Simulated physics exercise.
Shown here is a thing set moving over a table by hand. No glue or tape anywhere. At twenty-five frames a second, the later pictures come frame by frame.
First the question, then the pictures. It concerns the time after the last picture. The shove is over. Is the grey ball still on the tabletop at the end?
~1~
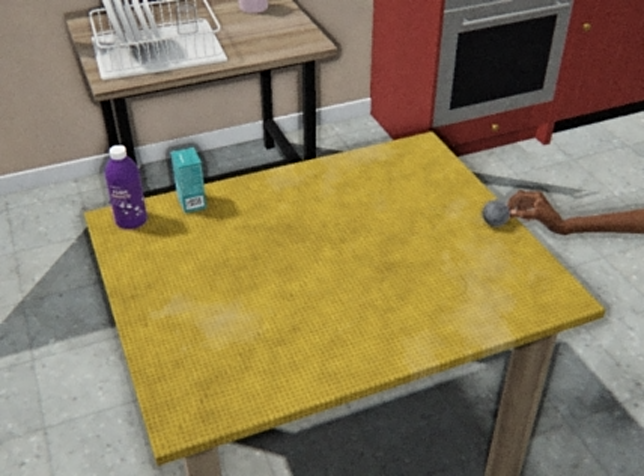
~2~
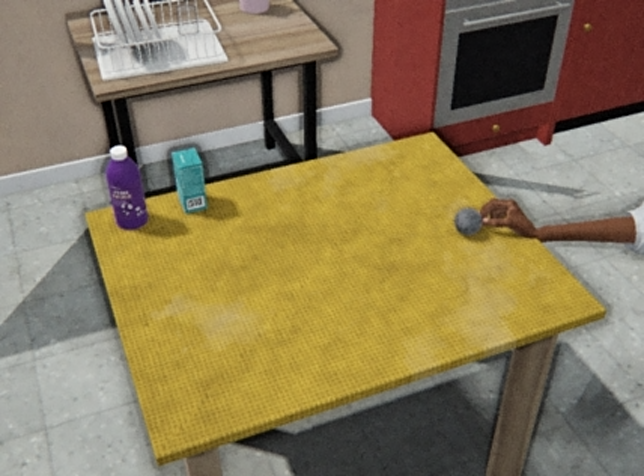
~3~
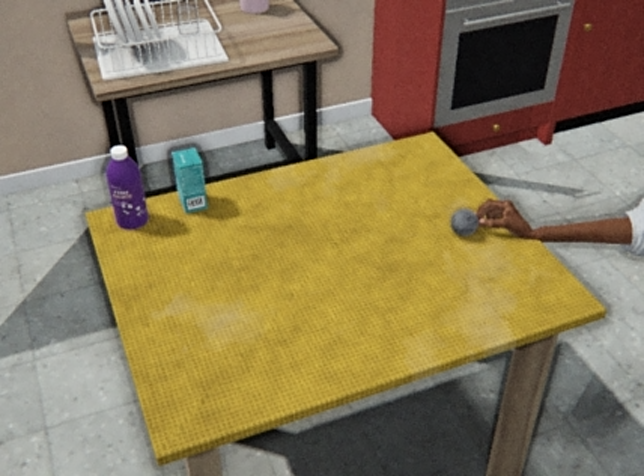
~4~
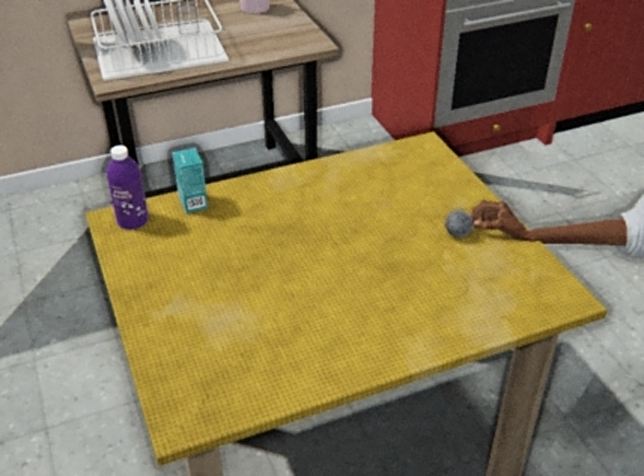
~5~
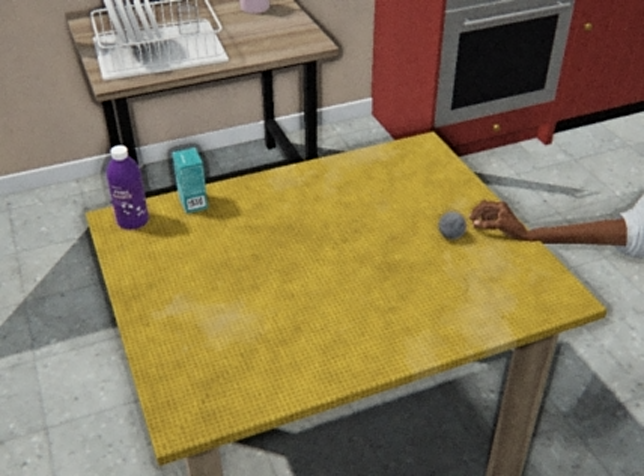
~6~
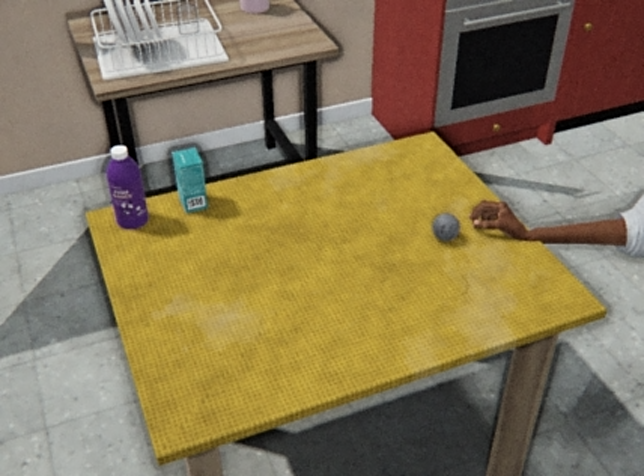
Yes.
Then, 0.20 s past the last view, grey ball displaced well along near (417, 235).
Then, 0.40 s past the last view, grey ball displaced well along near (392, 242).
Then, 0.80 s past the last view, grey ball displaced well along near (356, 252).
Finally, moved from the start, grey ball. Final places as the last picture's camera would see them, grey ball near (339, 256).
